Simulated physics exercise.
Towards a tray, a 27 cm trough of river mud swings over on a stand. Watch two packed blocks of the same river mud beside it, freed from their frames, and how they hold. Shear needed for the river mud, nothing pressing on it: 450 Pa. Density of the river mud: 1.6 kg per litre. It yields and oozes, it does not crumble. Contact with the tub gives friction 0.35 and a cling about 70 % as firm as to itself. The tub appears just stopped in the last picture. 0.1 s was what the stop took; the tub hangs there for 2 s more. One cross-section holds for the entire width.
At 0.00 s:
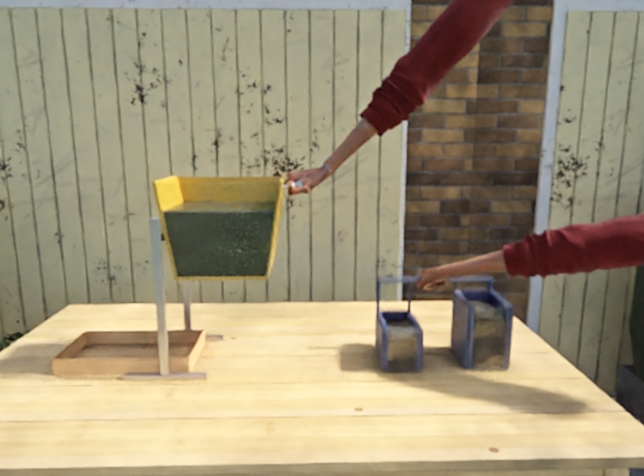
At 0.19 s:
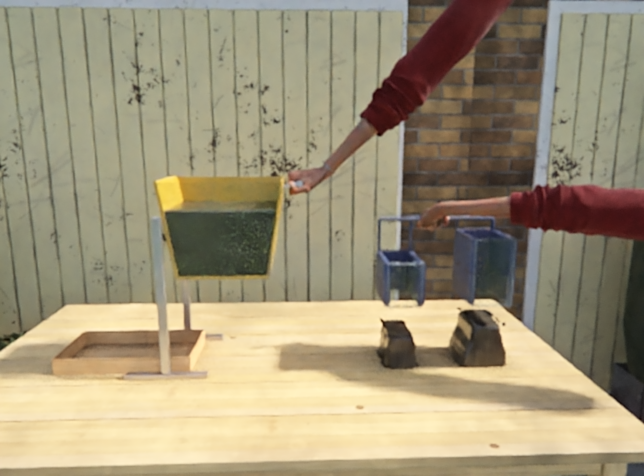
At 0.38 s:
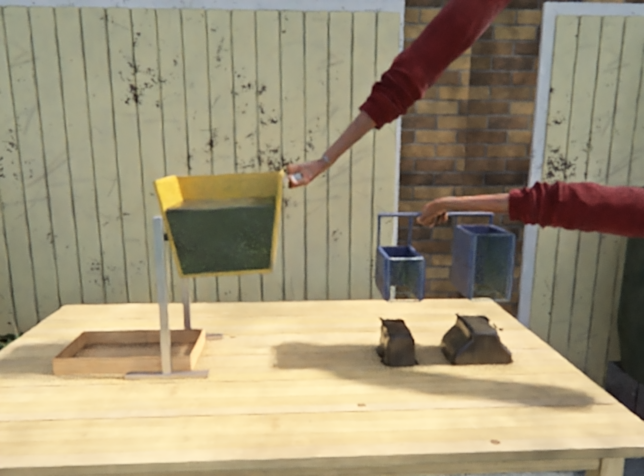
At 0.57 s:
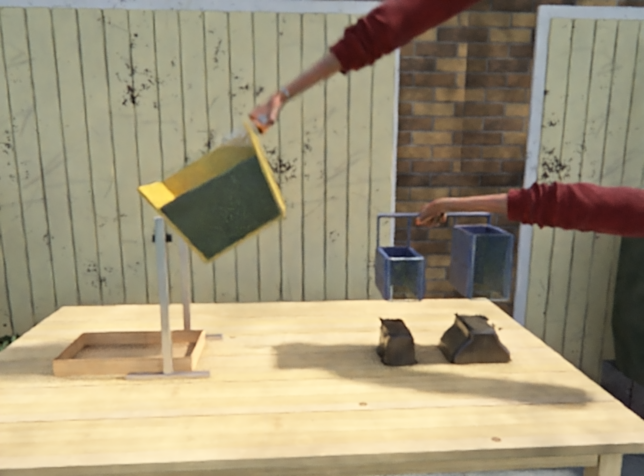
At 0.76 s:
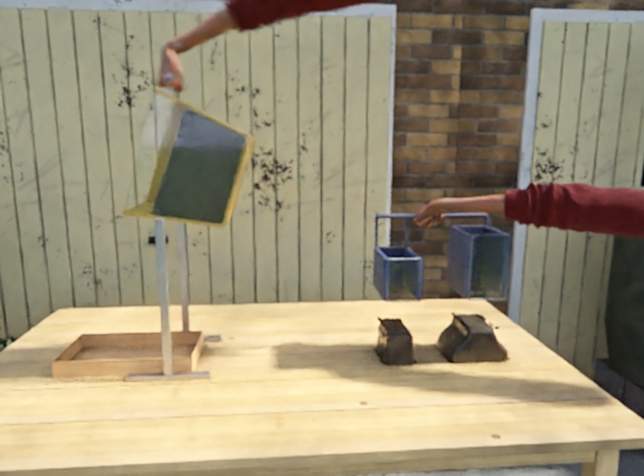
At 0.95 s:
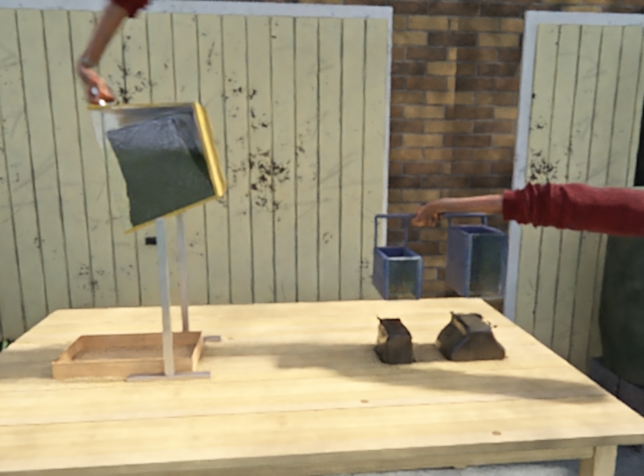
The clip opens with one hand holding the rim of a yellow-edged trough of dark mud, while another grips two blue containers on a wooden table. The containers lift off two dark blocks, and the right one slumps lower. Then the first hand swings the trough up and over leftward above a tray.
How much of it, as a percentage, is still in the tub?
Near 0 percent is still in the tub.
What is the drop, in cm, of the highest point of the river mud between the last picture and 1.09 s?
Around 13 cm below its level in the last picture.
After 1.09 s, the tub is at 102 degrees and holds 54 %.
After 1.26 s, the tub is at 102 degrees and holds 21 %.
After 1.43 s, the tub is at 102 degrees and holds 5 %.
After 1.60 s, the tub is at 102 degrees and holds 0 %.
After 2.95 s, the tub is at 102 degrees and holds 0 %.
